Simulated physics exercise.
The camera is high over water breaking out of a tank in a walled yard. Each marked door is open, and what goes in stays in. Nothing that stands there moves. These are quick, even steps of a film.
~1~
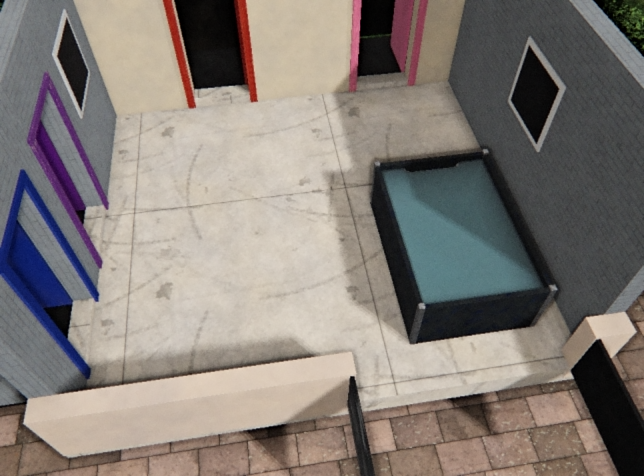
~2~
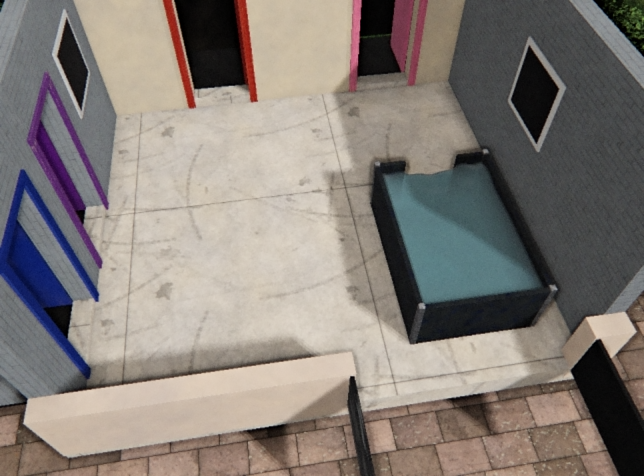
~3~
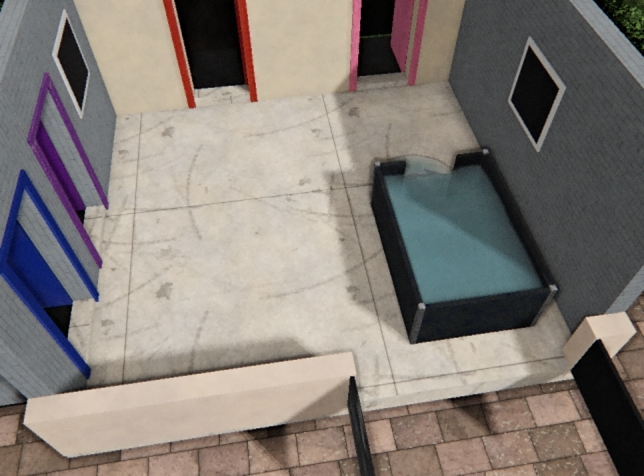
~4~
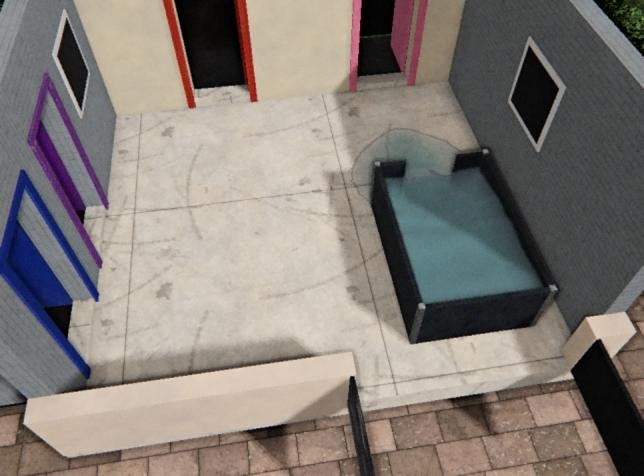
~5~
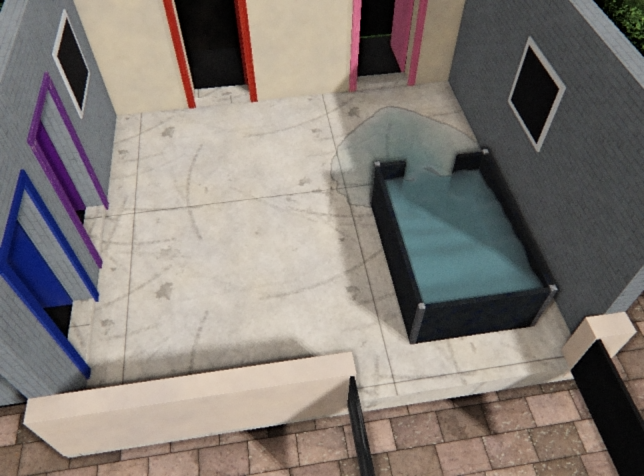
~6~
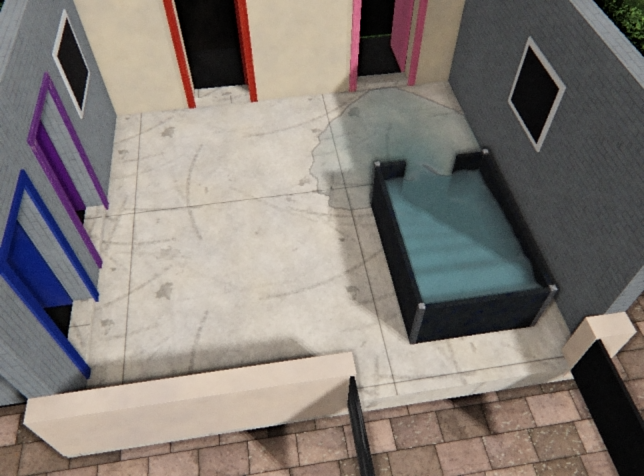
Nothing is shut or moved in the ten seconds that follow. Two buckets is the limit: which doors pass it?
In the end: The blue door holds within the limit; the red door holds within the limit; the purple door holds within the limit; the pink door floods.
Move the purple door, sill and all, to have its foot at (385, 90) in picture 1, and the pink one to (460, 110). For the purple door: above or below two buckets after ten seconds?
My reading: The purple one goes over.
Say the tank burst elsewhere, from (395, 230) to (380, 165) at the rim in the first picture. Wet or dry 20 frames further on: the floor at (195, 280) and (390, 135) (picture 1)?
As listed: Covered, free of water.
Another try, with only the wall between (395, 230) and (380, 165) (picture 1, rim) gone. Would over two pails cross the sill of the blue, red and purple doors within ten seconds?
The blue door goes over; the red door is under; the purple door goes over.
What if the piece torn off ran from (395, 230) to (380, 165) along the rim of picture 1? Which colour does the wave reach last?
The pink door.
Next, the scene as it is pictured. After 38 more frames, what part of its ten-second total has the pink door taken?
Some 100 per cent.
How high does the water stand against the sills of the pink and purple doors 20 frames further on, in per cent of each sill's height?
Near 190 and 10 in a hundred.
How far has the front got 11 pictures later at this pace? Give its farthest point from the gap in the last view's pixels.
Close to (140, 115).
A moment on, water covers 30 % of the floor; the blue door not reached, the red door not reached, the purple door not reached, the pink door over two buckets in.
Next, water covers 35 % of the floor; the blue door not reached, the red door wet at the sill, nothing in, the purple door not reached, the pink door far over two buckets in.
Then, water covers 40 % of the floor; the blue door not reached, the red door wet at the sill, nothing in, the purple door not reached, the pink door far over two buckets in.
Later, water covers 70 % of the floor; the blue door wet at the sill, nothing in, the red door wet at the sill, nothing in, the purple door wet at the sill, nothing in, the pink door far over two buckets in.
In the end, water covers 90 % of the floor; the blue door wet at the sill, nothing in, the red door wet at the sill, nothing in, the purple door wet at the sill, nothing in, the pink door far over two buckets in.
